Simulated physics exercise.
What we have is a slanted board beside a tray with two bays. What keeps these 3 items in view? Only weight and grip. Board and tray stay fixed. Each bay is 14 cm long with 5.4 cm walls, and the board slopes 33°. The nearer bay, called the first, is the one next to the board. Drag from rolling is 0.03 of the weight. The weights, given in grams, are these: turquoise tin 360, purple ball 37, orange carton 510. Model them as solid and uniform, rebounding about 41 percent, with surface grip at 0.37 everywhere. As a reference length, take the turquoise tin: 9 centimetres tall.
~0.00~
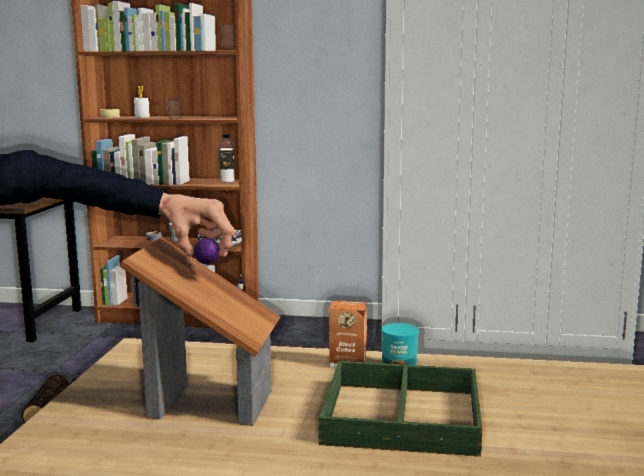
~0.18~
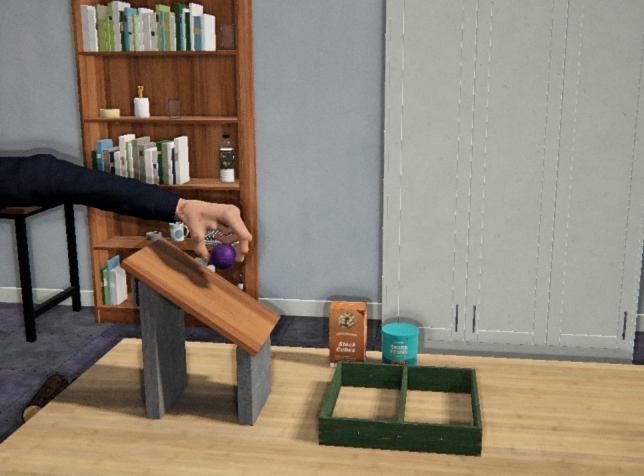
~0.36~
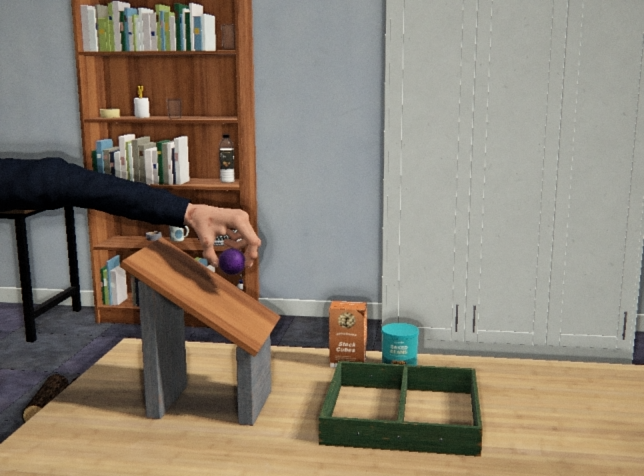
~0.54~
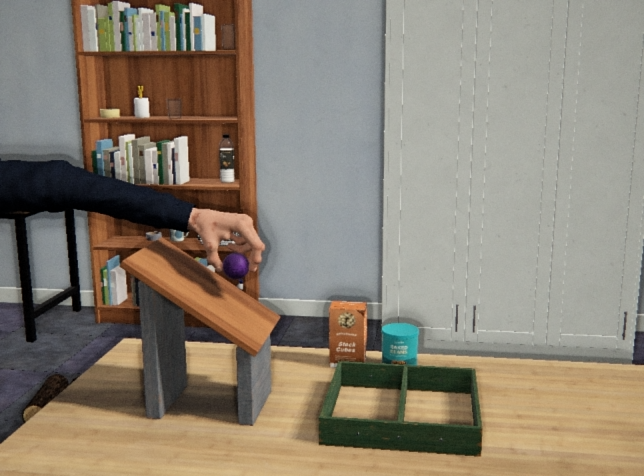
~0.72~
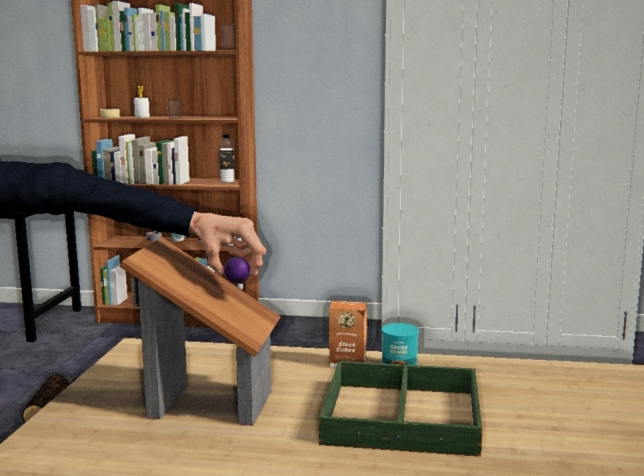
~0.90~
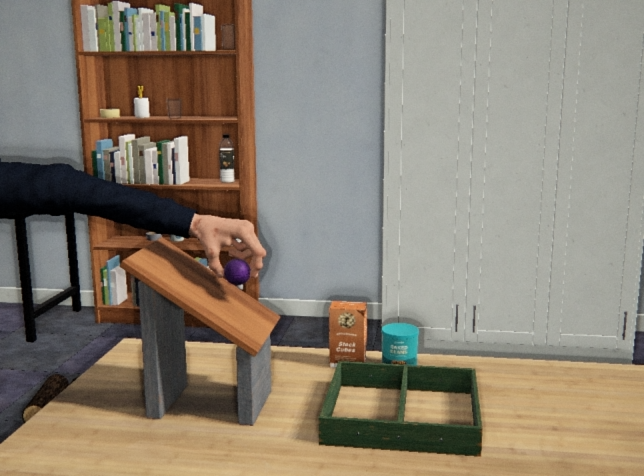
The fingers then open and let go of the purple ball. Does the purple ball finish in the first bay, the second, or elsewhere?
It ends up in no bay whatsoever.
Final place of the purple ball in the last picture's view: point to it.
At pixel (306, 399) or so, give or take.
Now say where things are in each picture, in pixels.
In the first picture, 7 cm from its drop point; purple ball (207, 251); turquoise tin (400, 349).
In the second picture, 4 cm from its drop point; purple ball (223, 257); turquoise tin (400, 349).
In the third picture, 2 cm from its drop point; purple ball (232, 261); turquoise tin (400, 349).
In the fourth picture, 1 cm from its drop point; purple ball (236, 266); turquoise tin (400, 349).
In the fifth picture, held still over the board; purple ball (237, 270); turquoise tin (400, 349).
In the sixth picture, held still over the board; purple ball (237, 272); turquoise tin (400, 349).
After 1.20 s, purple ball near (265, 314).
After 1.40 s, it is outside the bays; purple ball near (298, 389).
After 1.50 s, it is outside the bays; purple ball near (279, 396).
In the end (2.5 s), it is outside the bays; the bystanders under 4 cm from the start. At the end, from the last picture's camera, purple ball near (305, 399).
